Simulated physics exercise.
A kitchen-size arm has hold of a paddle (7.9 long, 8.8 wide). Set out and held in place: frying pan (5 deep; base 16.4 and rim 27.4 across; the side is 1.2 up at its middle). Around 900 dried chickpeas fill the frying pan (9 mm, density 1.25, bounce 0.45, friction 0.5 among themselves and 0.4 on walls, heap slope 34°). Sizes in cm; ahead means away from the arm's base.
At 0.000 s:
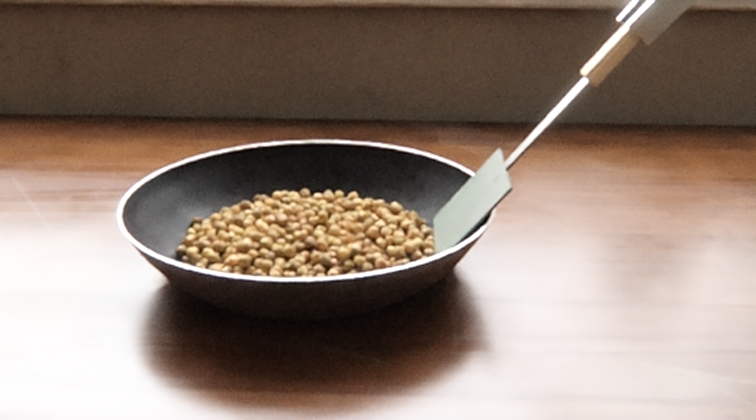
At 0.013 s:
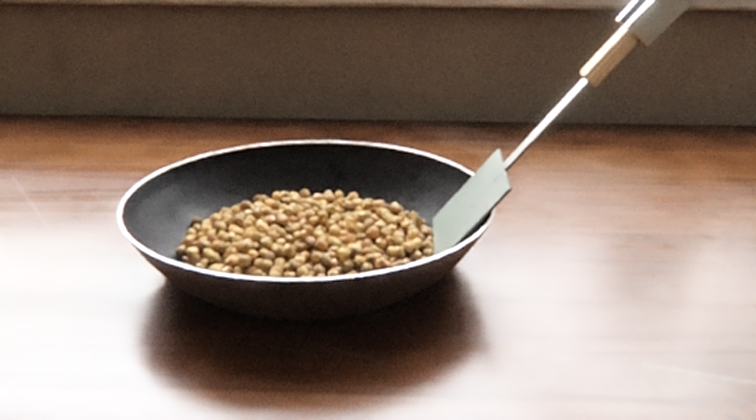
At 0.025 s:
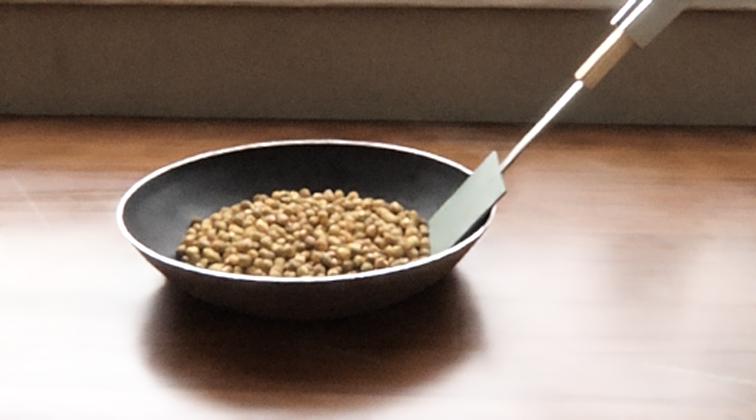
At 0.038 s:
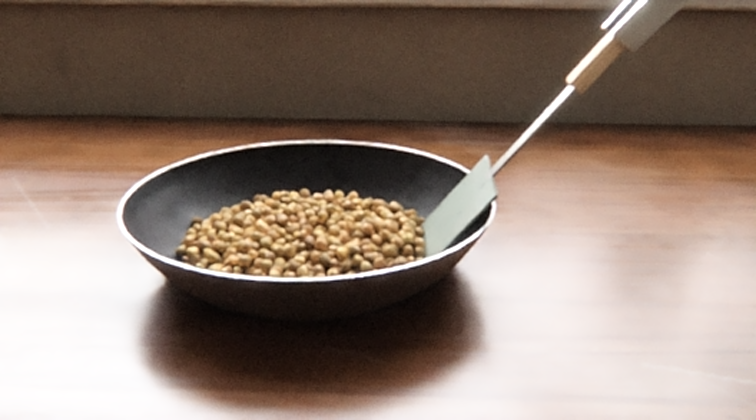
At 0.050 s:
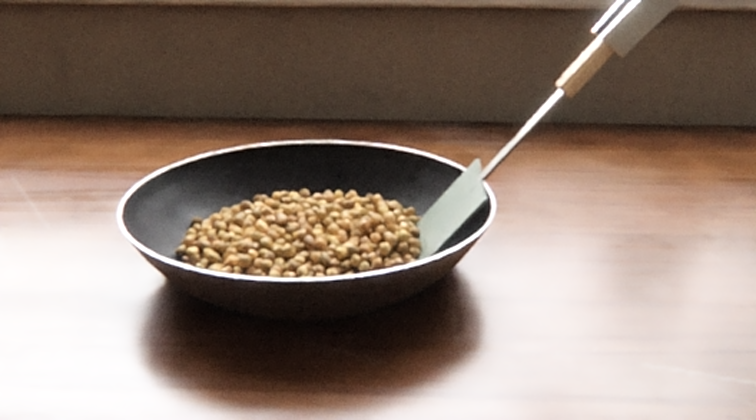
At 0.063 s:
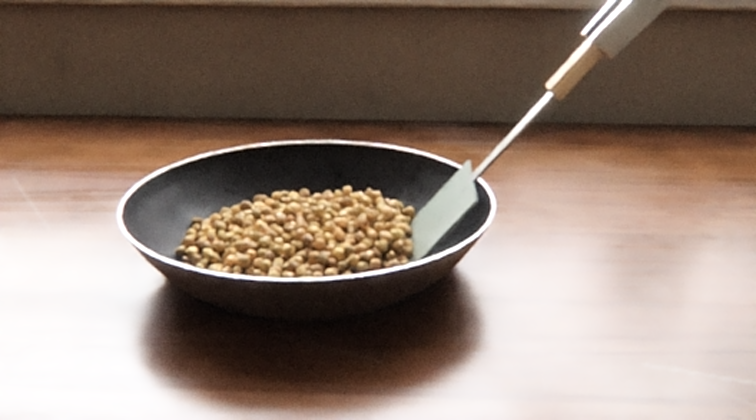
On a shiny wooden surface, a dark frying pan with a pale rim sat still, holding a heap of dried chickpeas, while a mechanical arm slid a pale paddle slightly left, nudging the heap's right edge inward.
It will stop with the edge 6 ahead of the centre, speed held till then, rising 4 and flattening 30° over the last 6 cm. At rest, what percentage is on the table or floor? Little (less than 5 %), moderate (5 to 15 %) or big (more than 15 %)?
Share on the table or floor: Little (less than 5 %).
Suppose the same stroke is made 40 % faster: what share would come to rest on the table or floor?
Then about 0 per cent.
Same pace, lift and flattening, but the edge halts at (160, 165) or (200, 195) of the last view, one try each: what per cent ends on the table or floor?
About 20 and 0 per cent.
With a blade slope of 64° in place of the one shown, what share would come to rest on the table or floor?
It would be near 0 per cent.
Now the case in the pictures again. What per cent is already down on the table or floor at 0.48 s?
About 0 per cent.
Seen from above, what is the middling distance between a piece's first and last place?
About 3 cm.
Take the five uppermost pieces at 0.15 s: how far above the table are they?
About 4 cm.
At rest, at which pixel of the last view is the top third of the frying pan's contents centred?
Near (207, 222).
After 0.15 s, sloping 51°, highest piece 6 above the table; 900 in the frying pan.
After 0.24 s, sloping 39°, highest piece 5 above the table; 900 in the frying pan.
After 0.48 s, sloping 21°, highest piece 5 above the table; 900 in the frying pan.
After 1.53 s, sloping 21°, highest piece 5 above the table; 900 in the frying pan.
At rest, 900 in the frying pan. That is 0 % on the table or floor.
